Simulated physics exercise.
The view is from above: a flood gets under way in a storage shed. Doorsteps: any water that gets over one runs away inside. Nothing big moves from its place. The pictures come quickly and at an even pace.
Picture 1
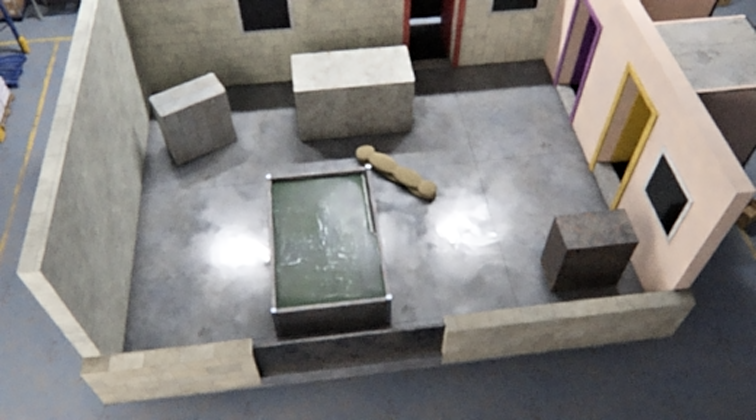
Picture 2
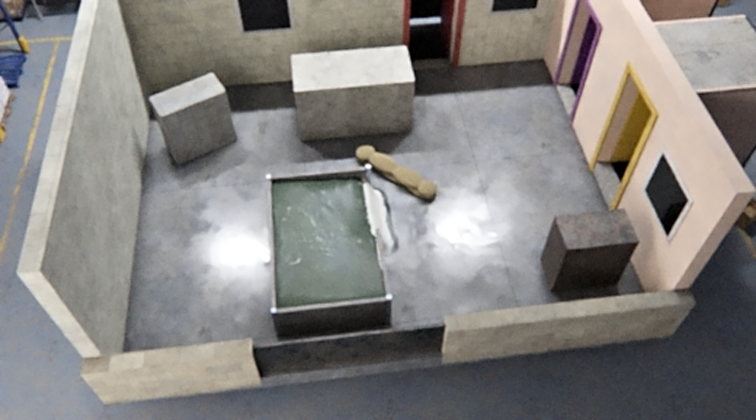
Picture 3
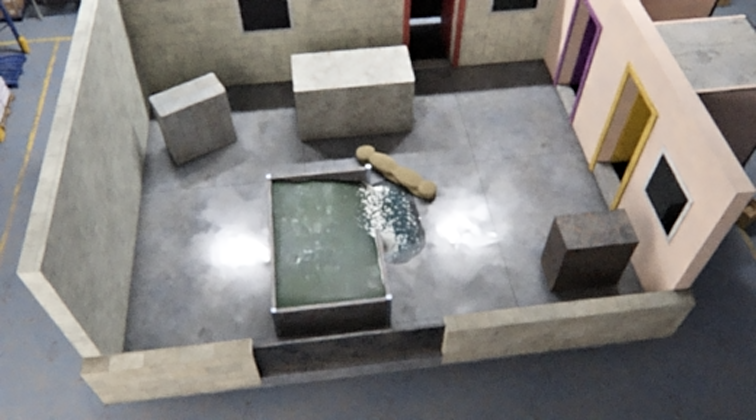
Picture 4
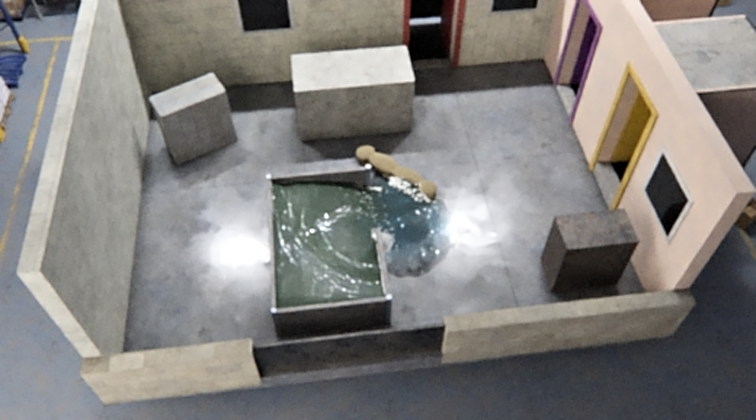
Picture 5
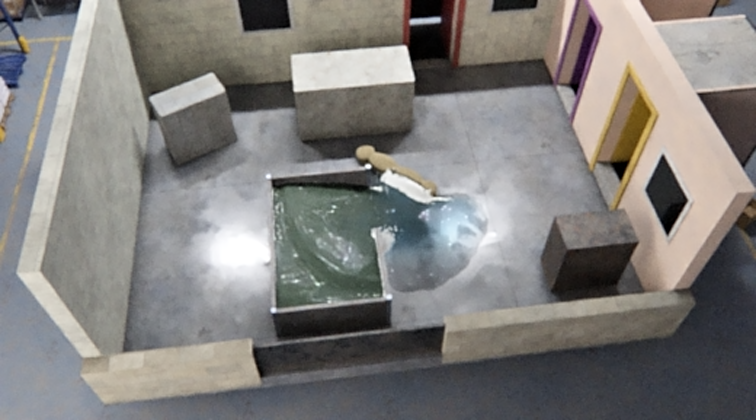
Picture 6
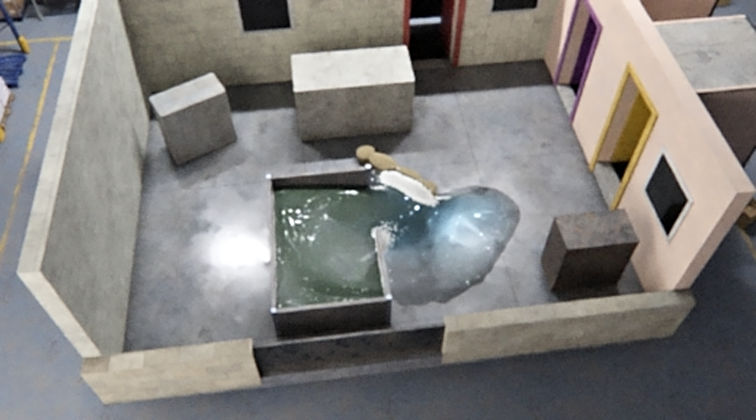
A tank of green water stood still in a walled room of grey blocks, then its right side gave way and water poured out, spreading rightward across the floor and around a brown, doll-like figure.
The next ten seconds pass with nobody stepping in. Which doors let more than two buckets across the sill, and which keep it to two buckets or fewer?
One by one: Yellow door: Two buckets at most. Red door: Over two buckets. Purple door: Two buckets at most.
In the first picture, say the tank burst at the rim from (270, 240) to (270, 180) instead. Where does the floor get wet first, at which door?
The red-painted one, I think.
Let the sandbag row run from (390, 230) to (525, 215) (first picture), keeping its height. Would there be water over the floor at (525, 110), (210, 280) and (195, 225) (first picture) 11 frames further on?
Submerged; spared; spared.
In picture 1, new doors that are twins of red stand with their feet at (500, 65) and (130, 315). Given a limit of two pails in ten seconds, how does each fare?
Results, in sequence: Gets past it and doesn't reach it.
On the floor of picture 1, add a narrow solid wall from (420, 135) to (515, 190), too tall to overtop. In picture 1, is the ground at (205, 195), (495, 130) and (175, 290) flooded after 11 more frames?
Listed order: Spared, spared, spared.
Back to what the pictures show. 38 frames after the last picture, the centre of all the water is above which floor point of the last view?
It is around (436, 210).
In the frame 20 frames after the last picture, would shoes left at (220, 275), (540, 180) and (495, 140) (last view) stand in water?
Result, in order: Unflooded / waterlogged / waterlogged.
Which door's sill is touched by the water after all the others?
That would be the red one.
A moment on, water covers 25 % of the floor; the yellow door wet at the sill, nothing in, the red door not reached, the purple door not reached.
Next, water covers 40 % of the floor; the yellow door wet at the sill, nothing in, the red door not reached, the purple door not reached.
Then, water covers 55 % of the floor; the yellow door wet at the sill, nothing in, the red door wet at the sill, nothing in, the purple door wet at the sill, nothing in.
Later, water covers 70 % of the floor; the yellow door wet at the sill, nothing in, the red door under two buckets in, the purple door wet at the sill, nothing in.
In the end, water covers 95 % of the floor; the yellow door wet at the sill, nothing in, the red door over two buckets in, the purple door under two buckets in.
